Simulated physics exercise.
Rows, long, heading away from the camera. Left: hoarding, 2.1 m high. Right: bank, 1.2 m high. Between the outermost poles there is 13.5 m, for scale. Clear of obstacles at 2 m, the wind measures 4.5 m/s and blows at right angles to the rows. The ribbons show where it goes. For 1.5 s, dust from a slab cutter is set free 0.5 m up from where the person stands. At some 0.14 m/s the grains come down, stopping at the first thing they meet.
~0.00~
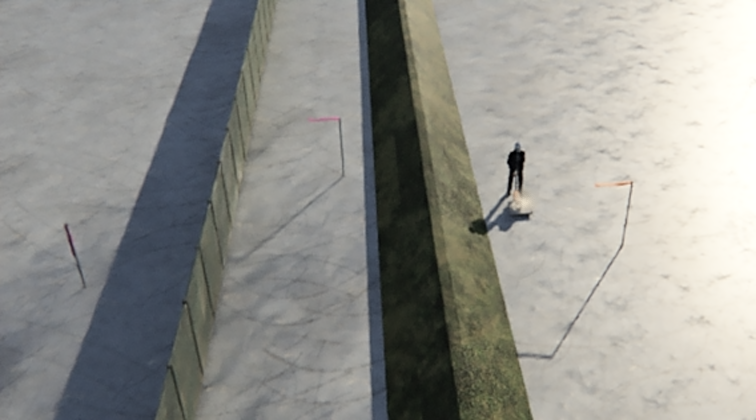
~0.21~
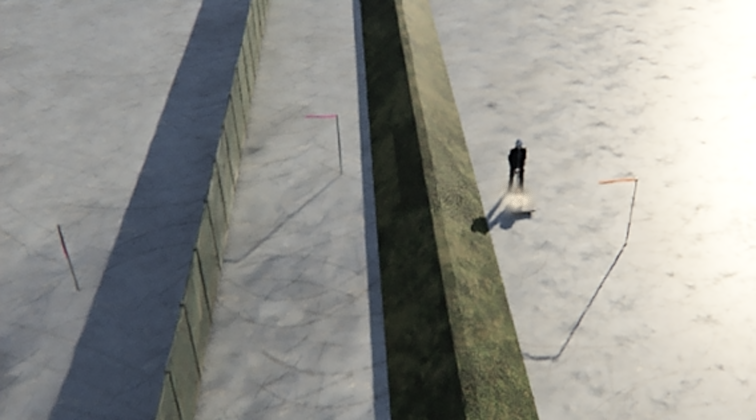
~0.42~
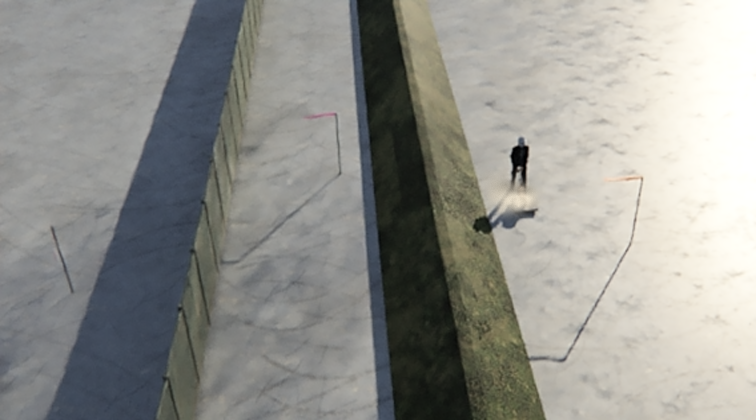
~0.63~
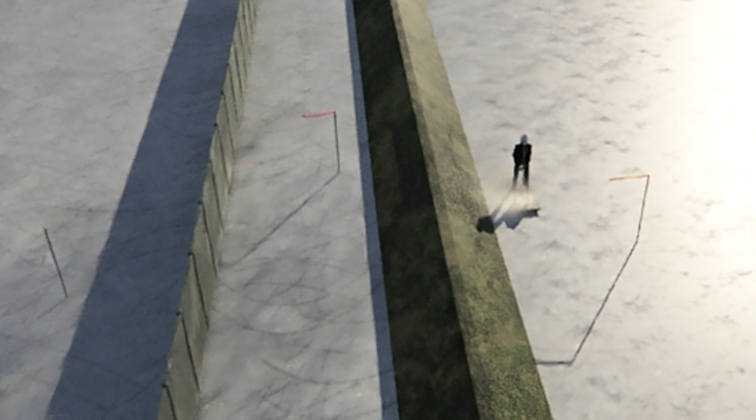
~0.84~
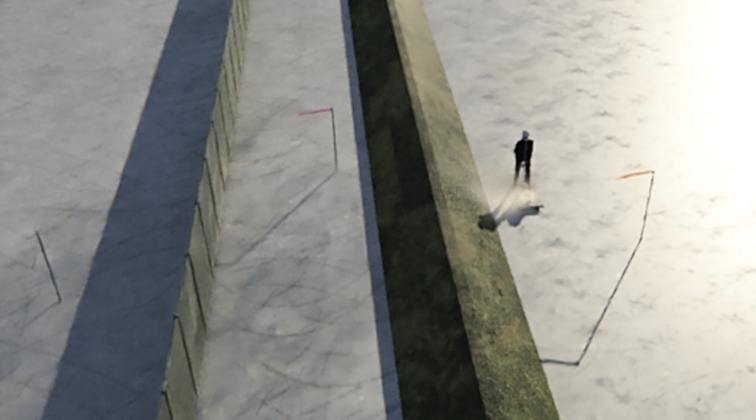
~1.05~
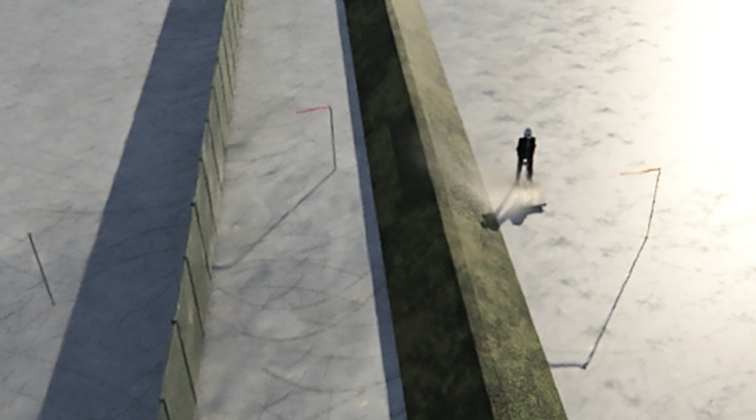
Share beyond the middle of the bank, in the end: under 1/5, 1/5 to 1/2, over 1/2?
Over 1/2.
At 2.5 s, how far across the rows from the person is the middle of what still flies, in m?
Reading: Near 3.5 m.
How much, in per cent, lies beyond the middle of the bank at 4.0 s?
60 per cent, roughly.
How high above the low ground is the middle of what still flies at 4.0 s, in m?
2.8 m.
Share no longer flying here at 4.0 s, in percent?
It comes to around 40 %.
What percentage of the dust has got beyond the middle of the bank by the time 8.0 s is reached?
I'd say roughly 65 %.
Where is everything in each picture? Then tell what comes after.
The left ribbon ends at (74, 255), hanging almost straight, the dust in the air spans x = 515 to 530 around y = 200 and it comes from (521, 204), in the first frame.
The right ribbon ends at (598, 183), leaning 85 degrees to the left and the dust in the air spans x = 505 to 525 around y = 195, in the second frame.
The inner ribbon ends at (303, 118), leaning 85 degrees to the left, the dust in the air spans x = 490 to 530 around y = 195 and the top of the bank crosses (432, 178), in the third frame.
The dust in the air spans x = 475 to 530 around y = 195, in the fourth frame.
The right ribbon ends at (615, 178), leaning 85 degrees to the left and the dust in the air spans x = 460 to 530 around y = 190, in the fifth frame.
The inner ribbon ends at (296, 113), leaning 85 degrees to the left, the dust in the air spans x = 445 to 535 around y = 190 and the top of the bank crosses (435, 173), in the sixth frame.
After 2.5 s, 26 % is no longer flying here, and 46 % is beyond the bank; the middle of what still flies is 1.7 m above the low ground, near (399, 159).
After 4.0 s, 38 % is no longer flying here, and 62 % is beyond the bank; the middle of what still flies is 2.8 m above the low ground, near (133, 136).
After 8.0 s, 47 % is no longer flying here, and 63 % is beyond the bank.
After 20.0 s, 95 % is no longer flying here, and 63 % is beyond the bank.
After 45.0 s, 100 % is no longer flying here, and 63 % is beyond the bank.
